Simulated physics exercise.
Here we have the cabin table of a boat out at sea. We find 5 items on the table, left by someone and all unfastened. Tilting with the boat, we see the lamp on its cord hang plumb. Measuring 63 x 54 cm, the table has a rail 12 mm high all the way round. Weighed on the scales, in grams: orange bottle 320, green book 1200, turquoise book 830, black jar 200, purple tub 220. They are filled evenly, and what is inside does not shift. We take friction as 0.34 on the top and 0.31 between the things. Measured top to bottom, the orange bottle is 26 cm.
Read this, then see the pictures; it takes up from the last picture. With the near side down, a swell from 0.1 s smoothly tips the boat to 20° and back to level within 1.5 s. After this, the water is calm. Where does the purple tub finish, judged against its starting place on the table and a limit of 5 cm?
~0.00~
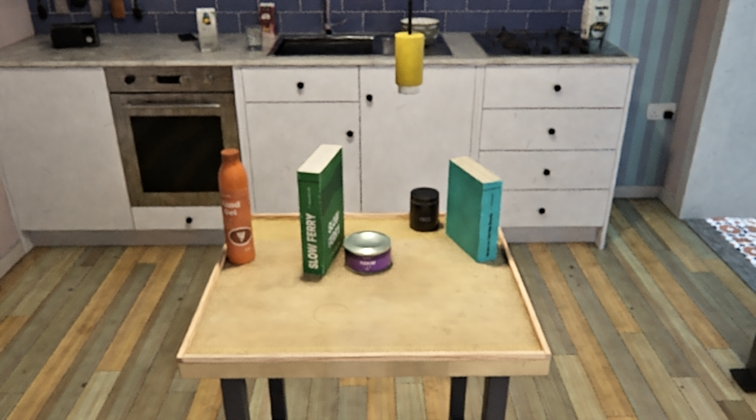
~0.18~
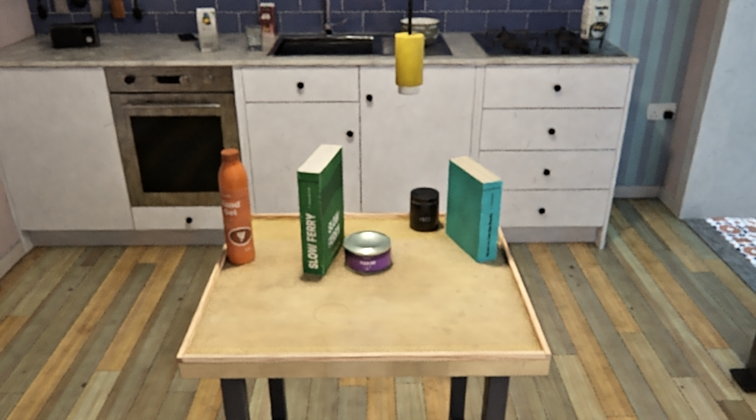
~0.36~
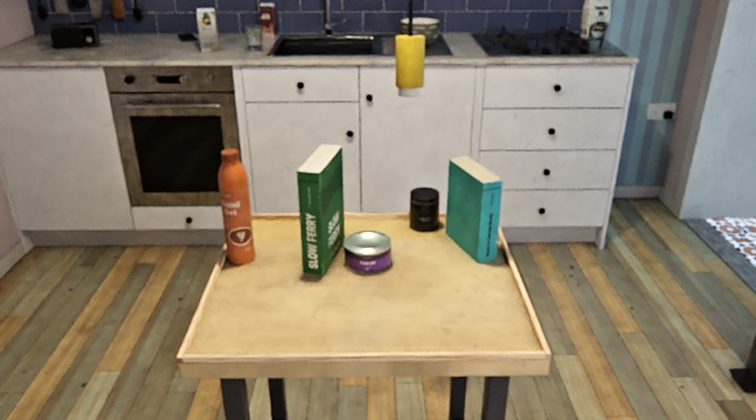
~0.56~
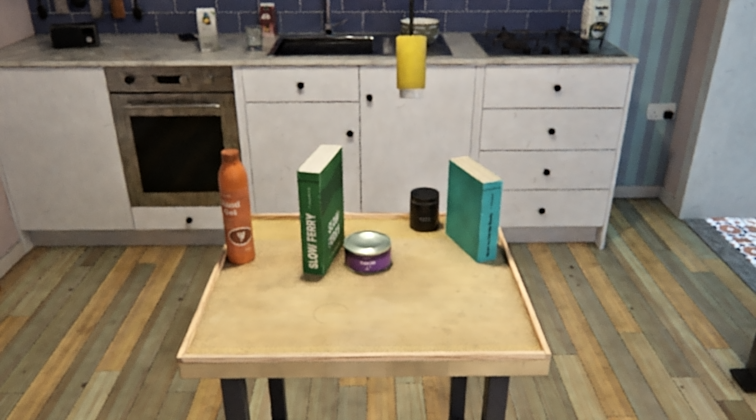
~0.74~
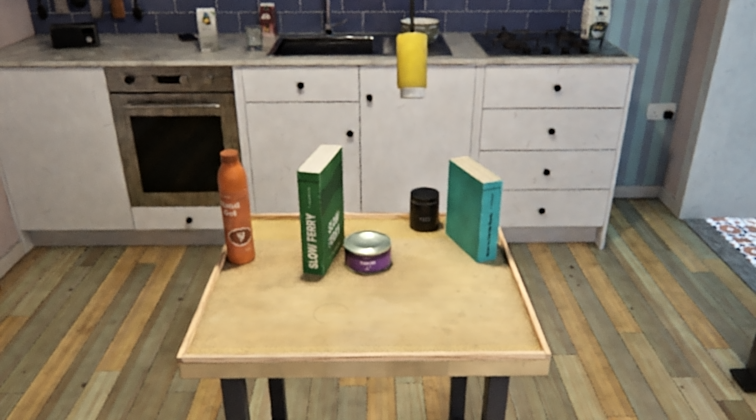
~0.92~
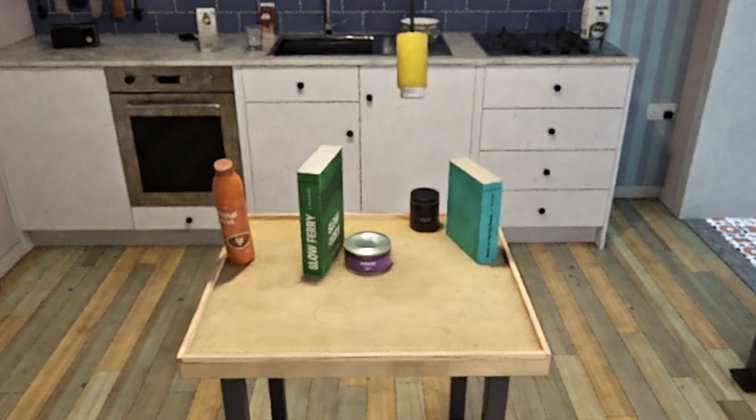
It finishes inside the limit.
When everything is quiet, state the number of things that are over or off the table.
In all, 1.
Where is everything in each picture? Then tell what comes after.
The first picture shows boat level; purple tub (368, 252); orange bottle (236, 207).
The second picture shows boat level; turquoise book (472, 209); black jar (424, 209).
The third picture shows boat heeled 5°, near side down; orange bottle (236, 207); green book (323, 209).
The fourth picture shows boat heeled 13°, near side down; turquoise book (472, 209); black jar (424, 209).
The fifth picture shows boat heeled 19°, near side down; orange bottle (236, 207); green book (323, 209).
The sixth picture shows boat heeled 20°, near side down; purple tub (368, 253); turquoise book (473, 209).
Around 1.02 s, boat heeled 18°, near side down; orange bottle tipped 38° against what carries it.
Around 1.12 s, boat heeled 14°, near side down; orange bottle on its side.
Around 1.22 s, boat heeled 10°, near side down; orange bottle on its side.
Finally (2.1 s), on their side or leaning hard on the table, orange bottle; the other 4 still in place (within 5 cm). In the last view, purple tub near (368, 253).
